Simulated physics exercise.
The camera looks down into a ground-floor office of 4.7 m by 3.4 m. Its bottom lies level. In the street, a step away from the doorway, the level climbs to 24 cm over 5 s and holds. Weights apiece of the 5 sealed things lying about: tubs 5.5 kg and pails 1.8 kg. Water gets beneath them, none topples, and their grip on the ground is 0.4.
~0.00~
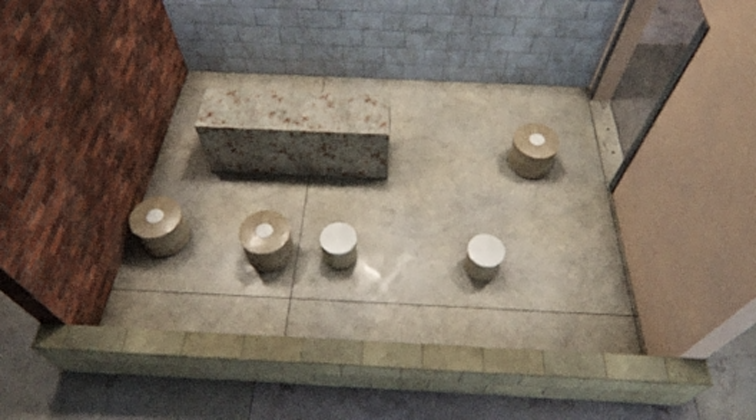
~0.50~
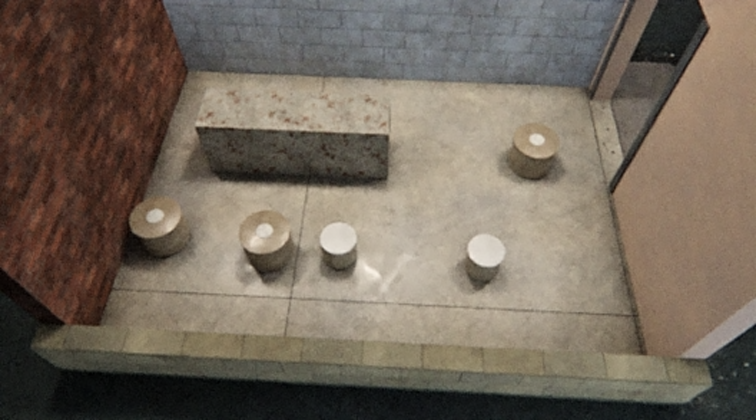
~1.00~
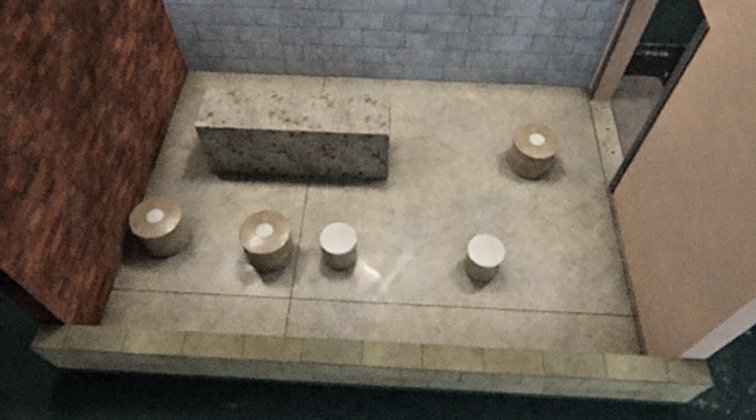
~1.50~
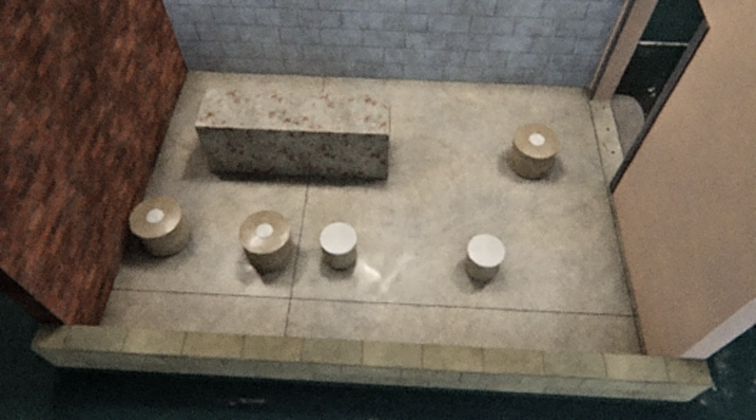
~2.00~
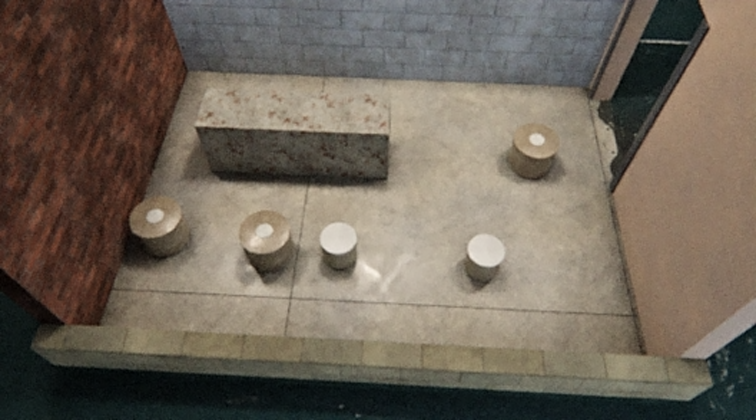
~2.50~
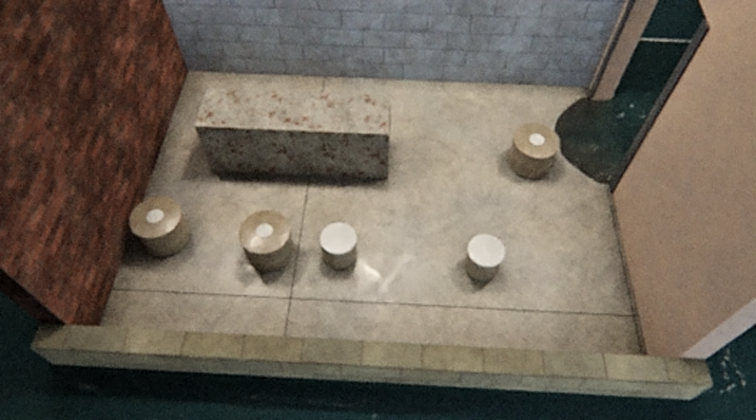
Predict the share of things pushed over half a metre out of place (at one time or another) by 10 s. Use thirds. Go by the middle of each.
It is two thirds or above.
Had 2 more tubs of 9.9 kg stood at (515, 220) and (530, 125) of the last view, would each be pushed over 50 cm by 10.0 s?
In turn: Short of it, past it.
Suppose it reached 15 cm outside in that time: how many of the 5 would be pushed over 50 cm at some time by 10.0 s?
In that case 2 of them.
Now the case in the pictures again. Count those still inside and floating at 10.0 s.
5 of them.
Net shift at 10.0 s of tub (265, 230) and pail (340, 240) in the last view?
In that order: 30 cm, 200 cm.
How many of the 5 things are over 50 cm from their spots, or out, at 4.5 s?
1 of them.
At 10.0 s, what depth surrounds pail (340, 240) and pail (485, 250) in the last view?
Roughly 17 and 3 cm.
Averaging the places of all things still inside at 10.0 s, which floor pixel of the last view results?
Near (281, 282).
After 3.5 s 0 of 5 are over 50 cm from their spots; 0 afloat.
After 4.5 s 1 of 5 are over 50 cm from their spots; 0 afloat.
After 7.0 s 3 of 5 are over 50 cm from their spots; 0 afloat.
After 10.0 s 3 of 5 are over 50 cm from their spots, and 5 have been at some point; 5 afloat.
